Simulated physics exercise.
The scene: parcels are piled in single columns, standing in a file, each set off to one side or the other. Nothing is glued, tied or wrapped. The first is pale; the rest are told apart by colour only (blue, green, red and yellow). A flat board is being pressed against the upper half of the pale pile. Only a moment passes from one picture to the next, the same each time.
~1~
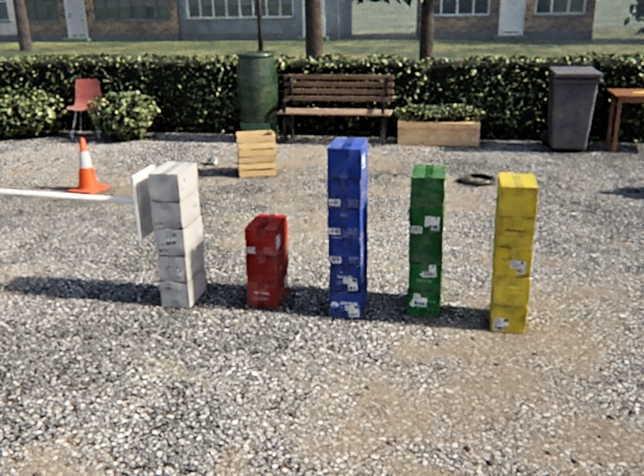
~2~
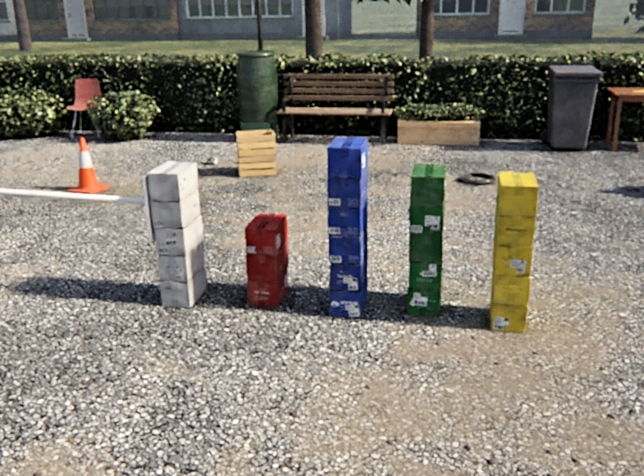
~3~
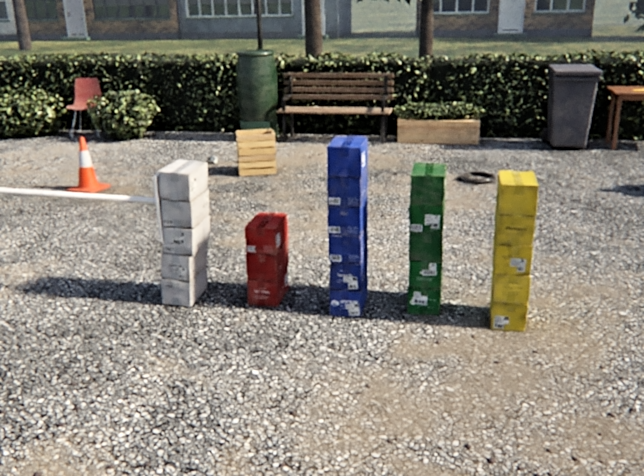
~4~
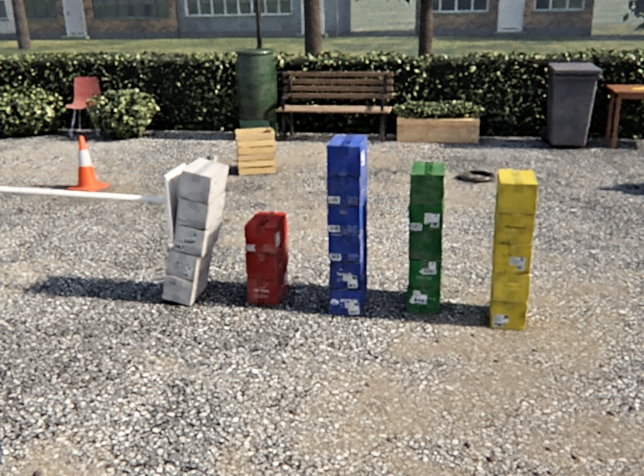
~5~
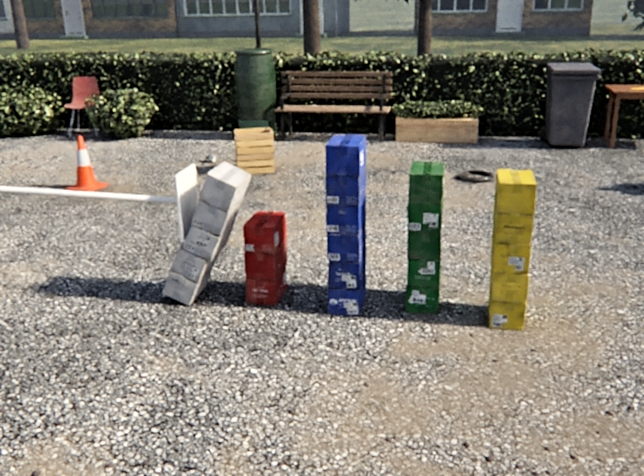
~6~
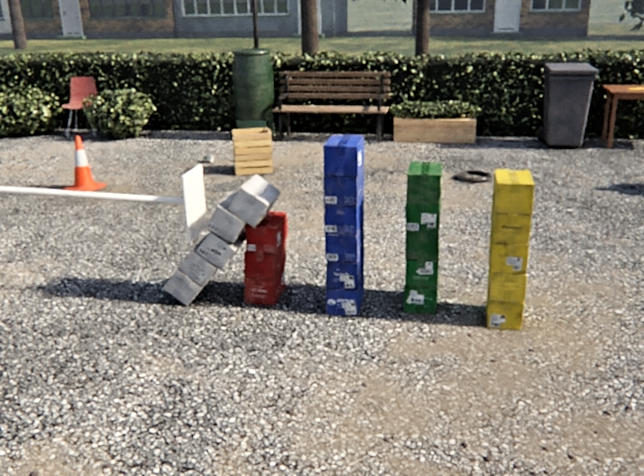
White board pushing the upper part of a pale stack of boxes rightward, the stack leaning over against the short red stack.
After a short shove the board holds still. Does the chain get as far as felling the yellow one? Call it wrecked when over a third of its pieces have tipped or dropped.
It gets wrecked.
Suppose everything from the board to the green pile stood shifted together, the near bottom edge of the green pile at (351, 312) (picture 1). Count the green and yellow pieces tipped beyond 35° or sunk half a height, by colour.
The counts are green 5, yellow 5.
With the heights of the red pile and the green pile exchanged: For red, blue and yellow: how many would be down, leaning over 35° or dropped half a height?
Pile by pile, red 5, blue 6, yellow 5.
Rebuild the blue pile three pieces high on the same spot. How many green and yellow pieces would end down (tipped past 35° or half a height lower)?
By colour: Green 0, yellow 0.
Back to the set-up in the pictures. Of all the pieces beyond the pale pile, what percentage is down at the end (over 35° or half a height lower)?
About 95 per cent.
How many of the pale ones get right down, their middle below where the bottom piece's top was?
2 of them.
Just after the last frame, 5 of the pale pile down; none of the 5 yellow parcels down (3 of 19 in all colours); top yellow parcel unmoved; top blue parcel tilted clearly.
A moment on, 5 of the pale pile down; 1 of the 5 yellow parcels down (14 of 19 in all colours); top yellow parcel tilted well over, half its height lower; top red parcel tilted steeply, about its own height lower.
When it is over, 5 of the pale pile down; 5 of the 5 yellow parcels down (18 of 19 in all colours); top yellow parcel on its side; top blue parcel on its side. In pixels of the last frame, middles, top blue parcel near (530, 264).
